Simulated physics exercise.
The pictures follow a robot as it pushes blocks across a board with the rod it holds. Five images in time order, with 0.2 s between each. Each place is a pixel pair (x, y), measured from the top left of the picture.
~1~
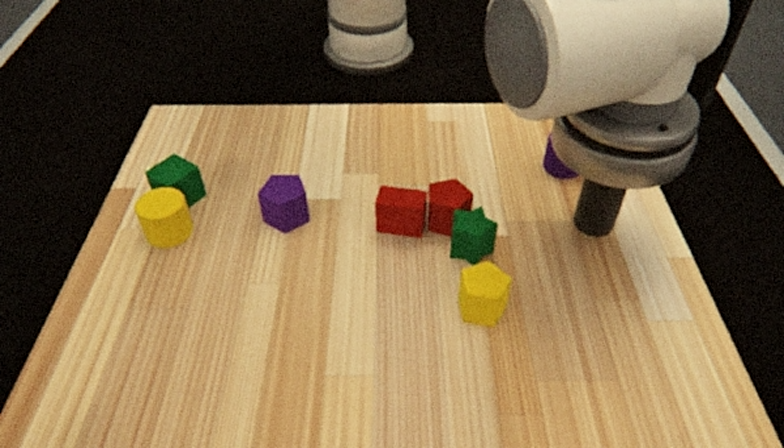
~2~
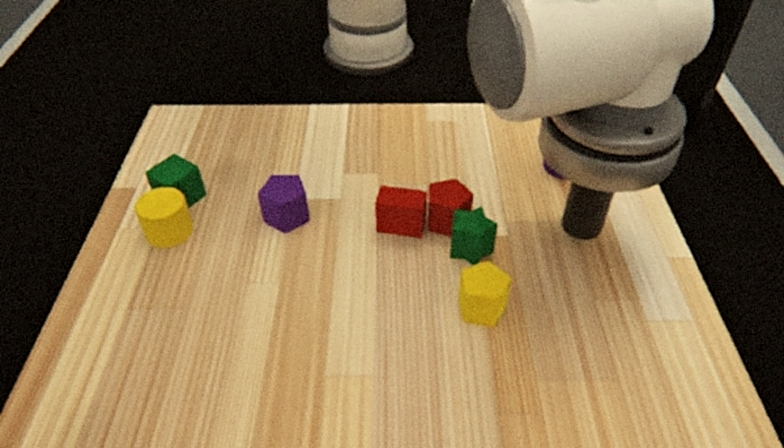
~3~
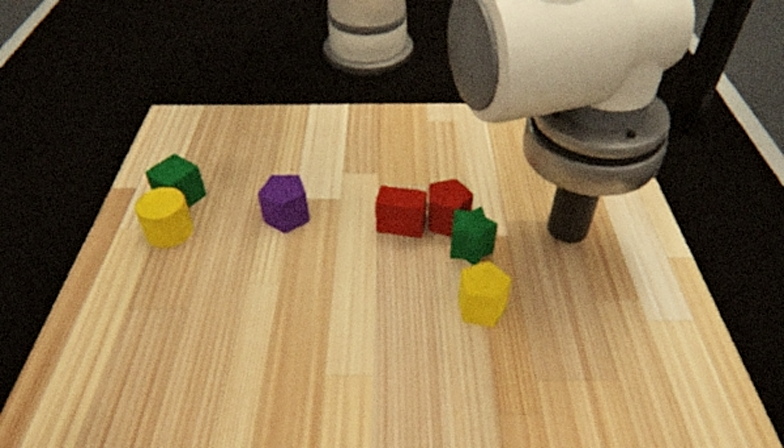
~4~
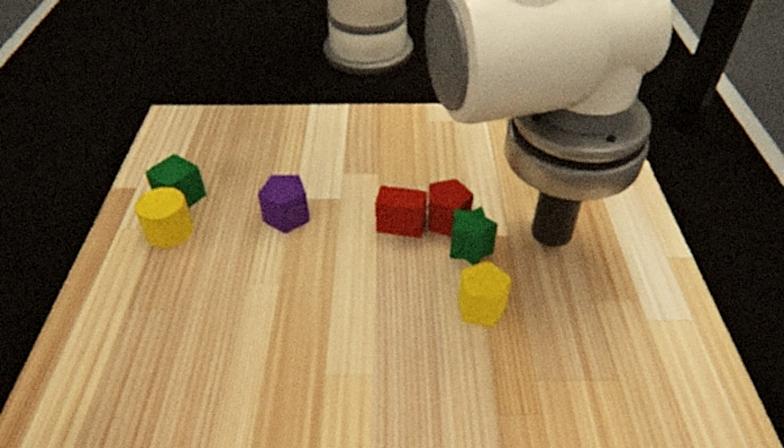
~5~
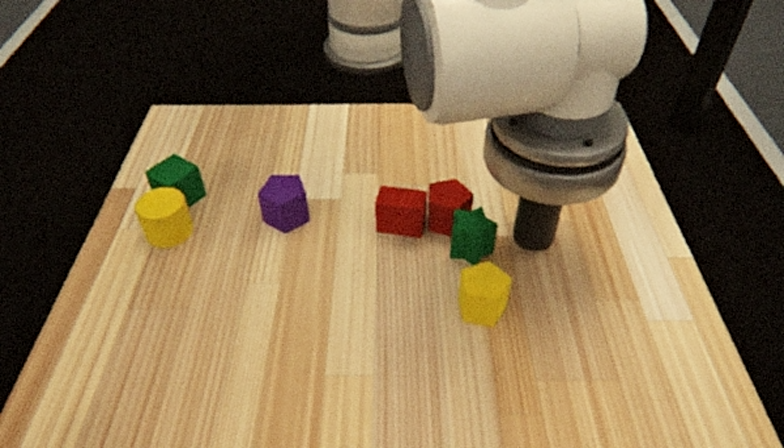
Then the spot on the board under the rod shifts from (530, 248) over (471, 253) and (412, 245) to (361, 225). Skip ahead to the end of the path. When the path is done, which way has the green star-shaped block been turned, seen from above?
From the top, the block rotates counterclockwise.
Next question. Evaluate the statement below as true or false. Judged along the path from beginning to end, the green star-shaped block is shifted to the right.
The claim does not hold.
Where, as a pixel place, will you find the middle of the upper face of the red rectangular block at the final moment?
The centre of its top will be at (343, 170).
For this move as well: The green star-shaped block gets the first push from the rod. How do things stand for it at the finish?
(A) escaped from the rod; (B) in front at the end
The answer is A.
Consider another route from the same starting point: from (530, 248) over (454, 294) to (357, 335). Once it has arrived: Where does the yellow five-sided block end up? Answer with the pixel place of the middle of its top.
Put as a pixel place, it's (470, 303).
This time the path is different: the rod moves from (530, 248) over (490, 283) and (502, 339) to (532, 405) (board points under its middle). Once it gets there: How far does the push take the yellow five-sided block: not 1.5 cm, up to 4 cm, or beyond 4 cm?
The over 4 cm band.
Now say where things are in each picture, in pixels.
The first frame shows tip of the rod at (593, 223), middles of tops, red rectangular block at (401, 196), red five-sided block at (449, 192), green star-shaped block at (474, 221).
The second frame shows rod at (581, 226), nothing pushed.
The third frame shows rod at (568, 229), nothing pushed.
The fourth frame shows rod at (551, 233), nothing pushed.
The fifth frame shows rod at (533, 237), red rectangular block at (401, 196), red five-sided block at (449, 192), green star-shaped block at (474, 221).
On the path given first. One third of the way, rod at (472, 242); green star-shaped block at (436, 221), turned 35° clockwise.
Two thirds of the way, rod at (412, 233); red rectangular block at (366, 186), turned 60° clockwise; green star-shaped block at (375, 218), turned 25° clockwise.
At the end, rod at (360, 214); red rectangular block at (343, 170), turned 100° clockwise; red five-sided block unmoved; green star-shaped block at (337, 217), turned 30° anticlockwise.
